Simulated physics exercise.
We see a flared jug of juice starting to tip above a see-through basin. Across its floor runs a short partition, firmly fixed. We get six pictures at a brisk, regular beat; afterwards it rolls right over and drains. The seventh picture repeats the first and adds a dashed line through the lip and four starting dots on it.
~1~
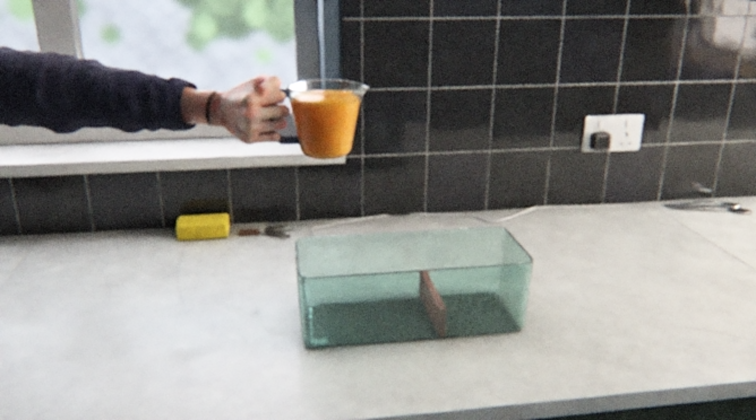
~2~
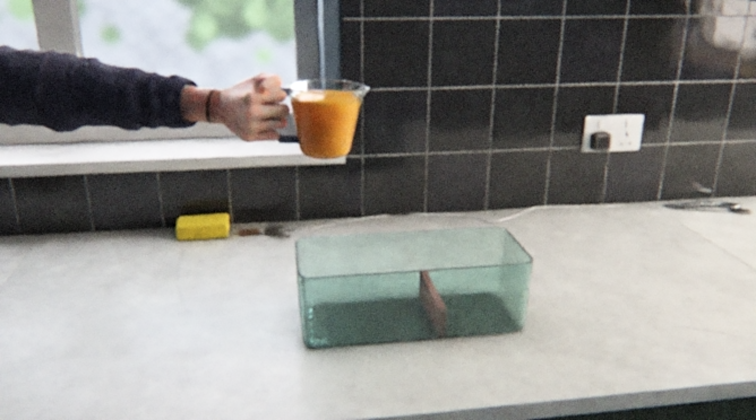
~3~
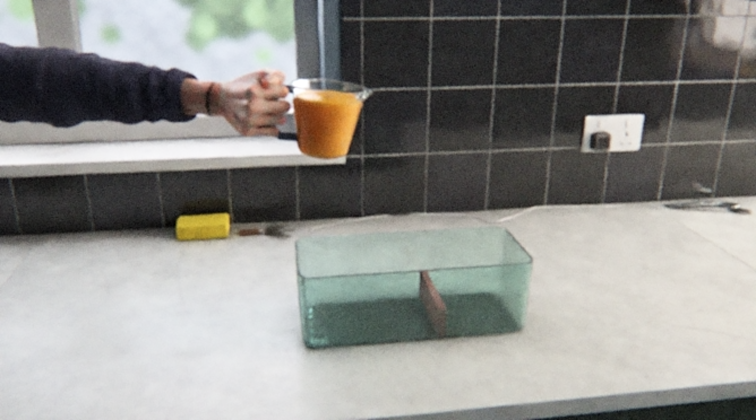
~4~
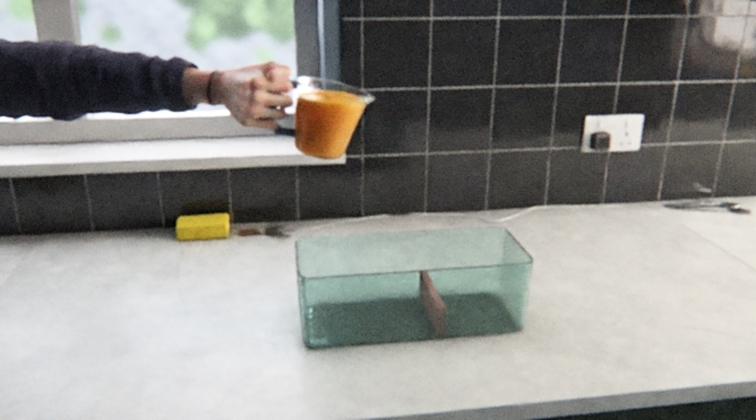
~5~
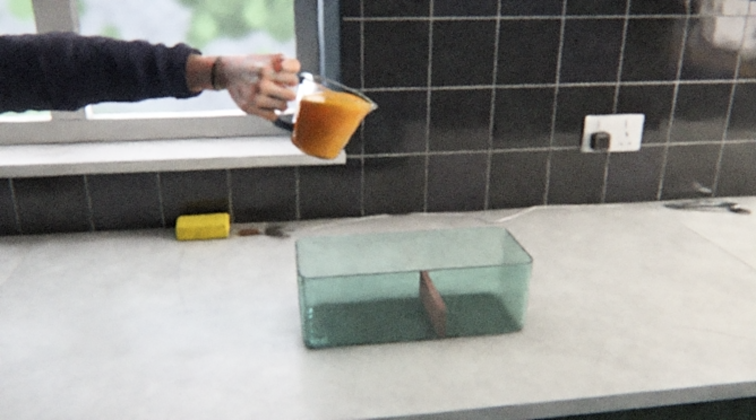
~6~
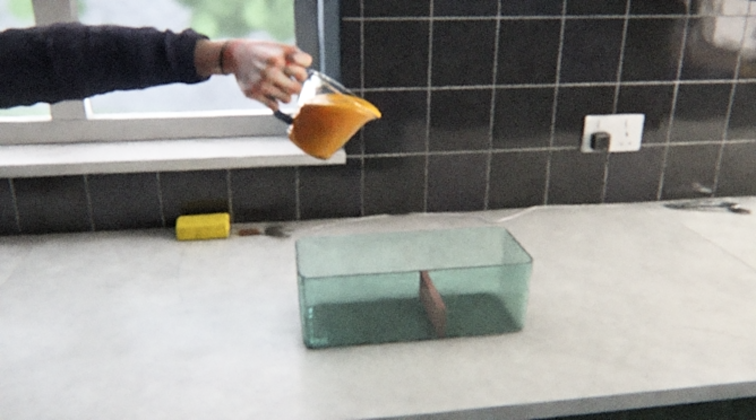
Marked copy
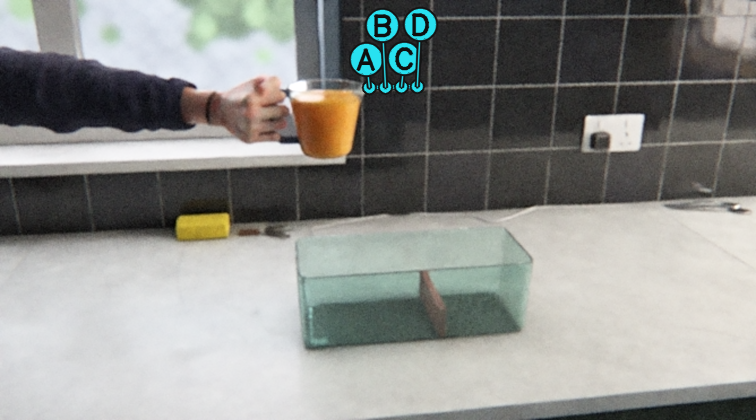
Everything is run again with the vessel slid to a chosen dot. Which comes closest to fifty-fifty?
B is best.
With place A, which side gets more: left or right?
The left side.
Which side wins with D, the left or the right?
More ends on the right.
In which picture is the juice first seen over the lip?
In picture 6.
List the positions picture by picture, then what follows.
Upright, lip at (368, 87); basin from (303, 346) to (524, 328); top of the wall at (432, 288); nothing has left yet, in the first picture.
Upright, lip at (369, 88); nothing has left yet, in the second picture.
Tipped about 6°, lip at (371, 92); nothing has left yet, in the third picture.
Tipped about 13°, lip at (374, 98); nothing has left yet, in the fourth picture.
Tipped about 23°, lip at (377, 106); nothing has left yet, in the fifth picture.
Tipped about 34°, lip at (378, 116); juice is over the lip, down to (378, 116), in the sixth picture.
On the marked copy, A at (369, 87); B at (385, 87); C at (401, 86); D at (417, 86).
With A, about 87 % ends left of the wall and 8 % right of it; 5 % is lost outside.
With B, about 53 % ends left of the wall and 45 % right of it.
With C, about 7 % ends left of the wall and 90 % right of it; 3 % is lost outside.
With D, about 8 % ends left of the wall and 87 % right of it; 4 % is lost outside.
